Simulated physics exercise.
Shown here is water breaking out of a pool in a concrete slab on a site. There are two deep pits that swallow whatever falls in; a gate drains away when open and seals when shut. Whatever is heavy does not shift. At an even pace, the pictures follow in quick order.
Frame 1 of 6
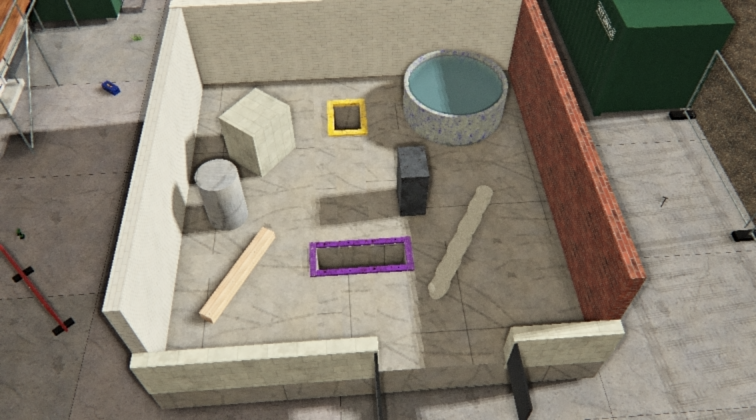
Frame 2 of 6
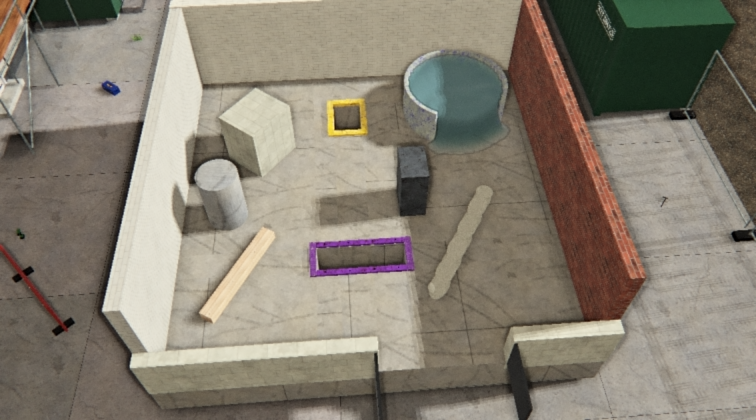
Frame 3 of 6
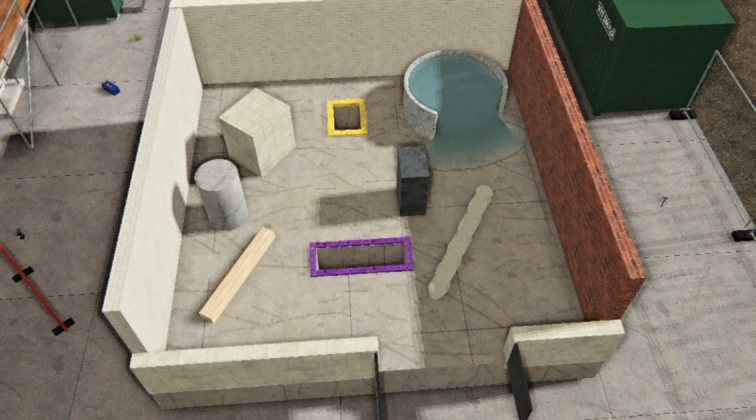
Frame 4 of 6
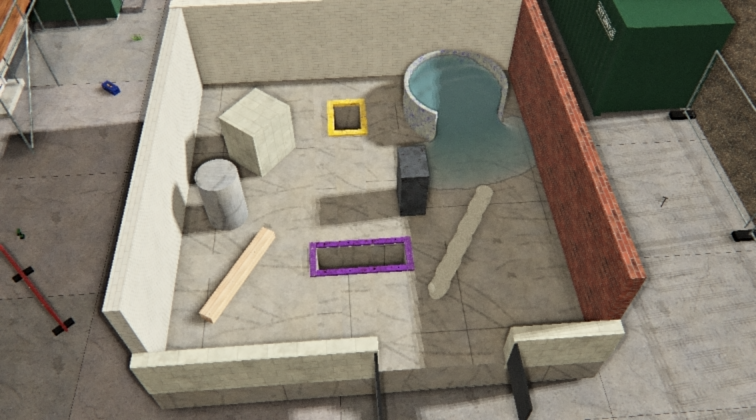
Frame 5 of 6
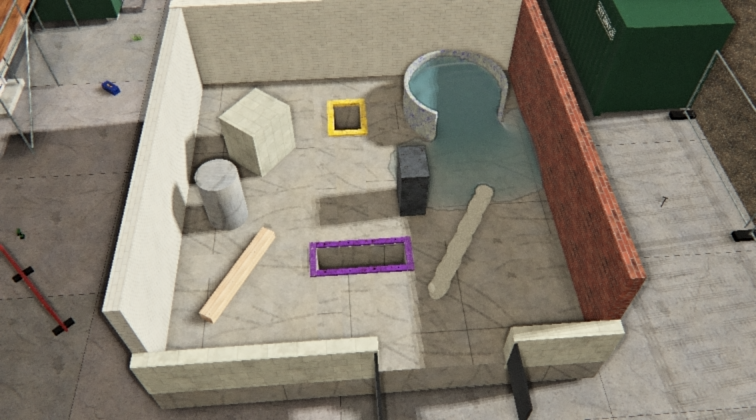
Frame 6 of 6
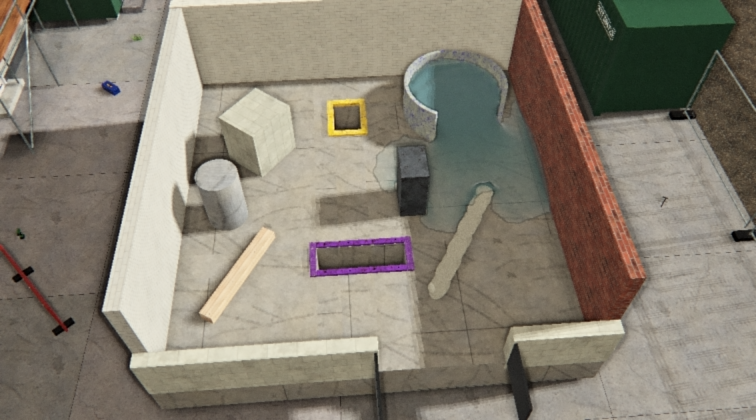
Round stone-walled pool breaking open at the front and water spreading steadily across a walled concrete slab, past a dark block.
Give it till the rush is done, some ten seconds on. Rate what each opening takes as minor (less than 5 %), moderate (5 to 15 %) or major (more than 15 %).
The gate - major, the purple pit - moderate, the yellow pit - minor.
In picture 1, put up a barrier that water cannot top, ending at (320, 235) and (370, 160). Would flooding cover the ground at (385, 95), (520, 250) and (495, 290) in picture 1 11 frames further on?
Running through them in order, the first comes out free from flooding, the second taken by the flood and the last taken by the flood.
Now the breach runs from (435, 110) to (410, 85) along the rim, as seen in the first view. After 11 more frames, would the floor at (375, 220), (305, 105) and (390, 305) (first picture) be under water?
In the order asked: Sodden, out of reach, out of reach.
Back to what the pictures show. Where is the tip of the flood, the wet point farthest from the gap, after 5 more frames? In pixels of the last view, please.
Look around (588, 343).
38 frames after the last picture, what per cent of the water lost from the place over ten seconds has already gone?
Result, approximate: 65 per cent.
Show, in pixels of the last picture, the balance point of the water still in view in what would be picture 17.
I'd point to (477, 187).
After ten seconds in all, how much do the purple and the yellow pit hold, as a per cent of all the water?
Roughly 8 per cent, then 0 per cent.
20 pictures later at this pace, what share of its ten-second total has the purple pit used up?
Roughly 65 per cent.
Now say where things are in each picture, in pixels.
The pool at (455, 85) is whole and still, in the first frame.
Water pours out at (473, 132) and has run to (432, 148), in the second frame.
The front is at a hidden place, out from the gap at (473, 134), in the third frame.
The front is at a hidden place, out from the gap at (473, 135), in the fourth frame.
Water pours out at (473, 136) and has run to (429, 204), in the fifth frame.
Water pours out at (473, 135) and has run to (429, 224), in the sixth frame.
A moment on, water covers 25 % of the floor; the gate 0 %, the purple pit 0 %, the yellow pit 0 %.
Next, water covers 40 % of the floor; the gate 0 %, the purple pit 2 %, the yellow pit 0 %.
Then, water covers 45 % of the floor; the gate 5 %, the purple pit 5 %, the yellow pit 0 %.
Later, water covers 60 % of the floor; the gate 16 %, the purple pit 7 %, the yellow pit 0 %.
In the end, water covers 75 % of the floor; the gate 27 %, the purple pit 7 %, the yellow pit 0 %.
